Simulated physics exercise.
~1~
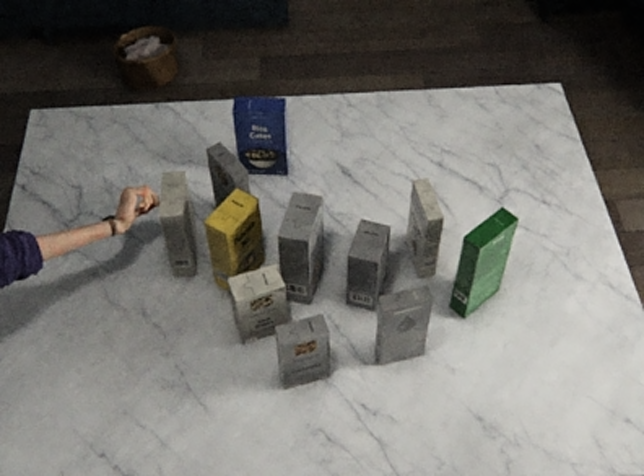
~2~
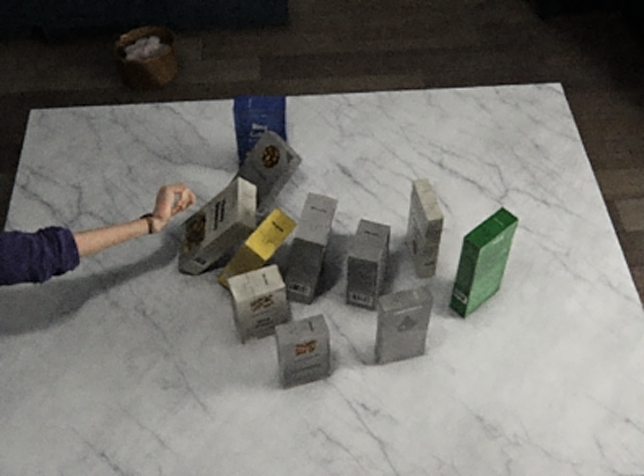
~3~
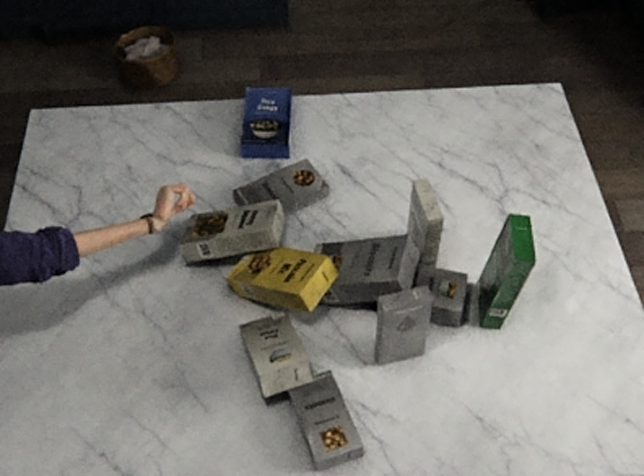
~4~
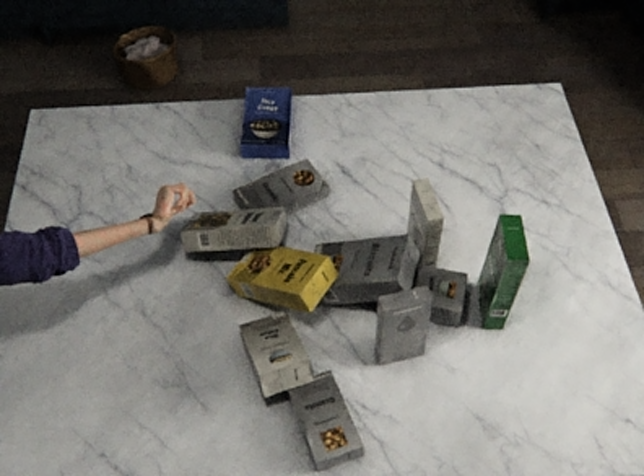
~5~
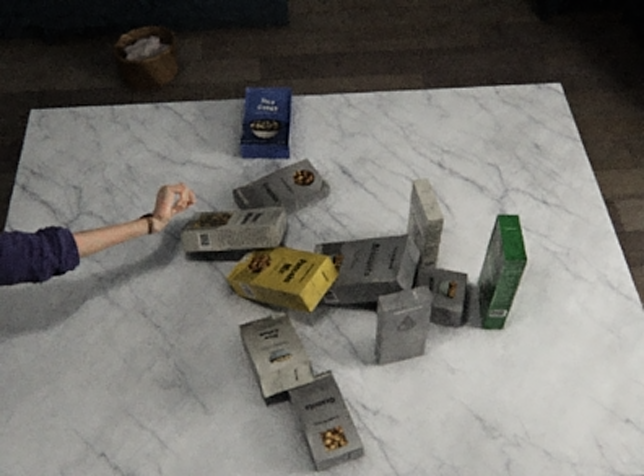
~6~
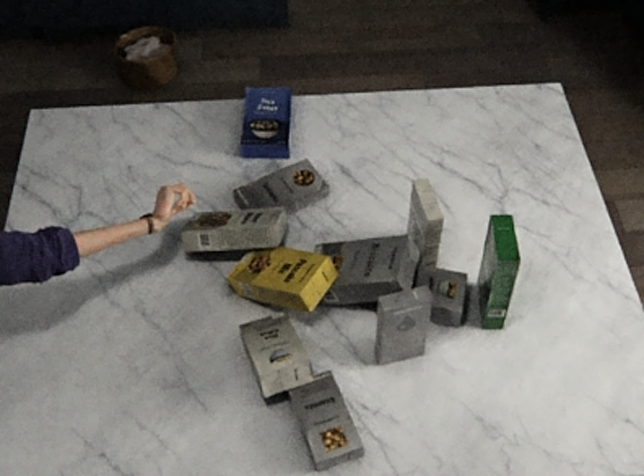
Hand nudging a grey cereal box on a marble table, toppling yellow, blue and other boxes while green stays upright, shifted slightly.
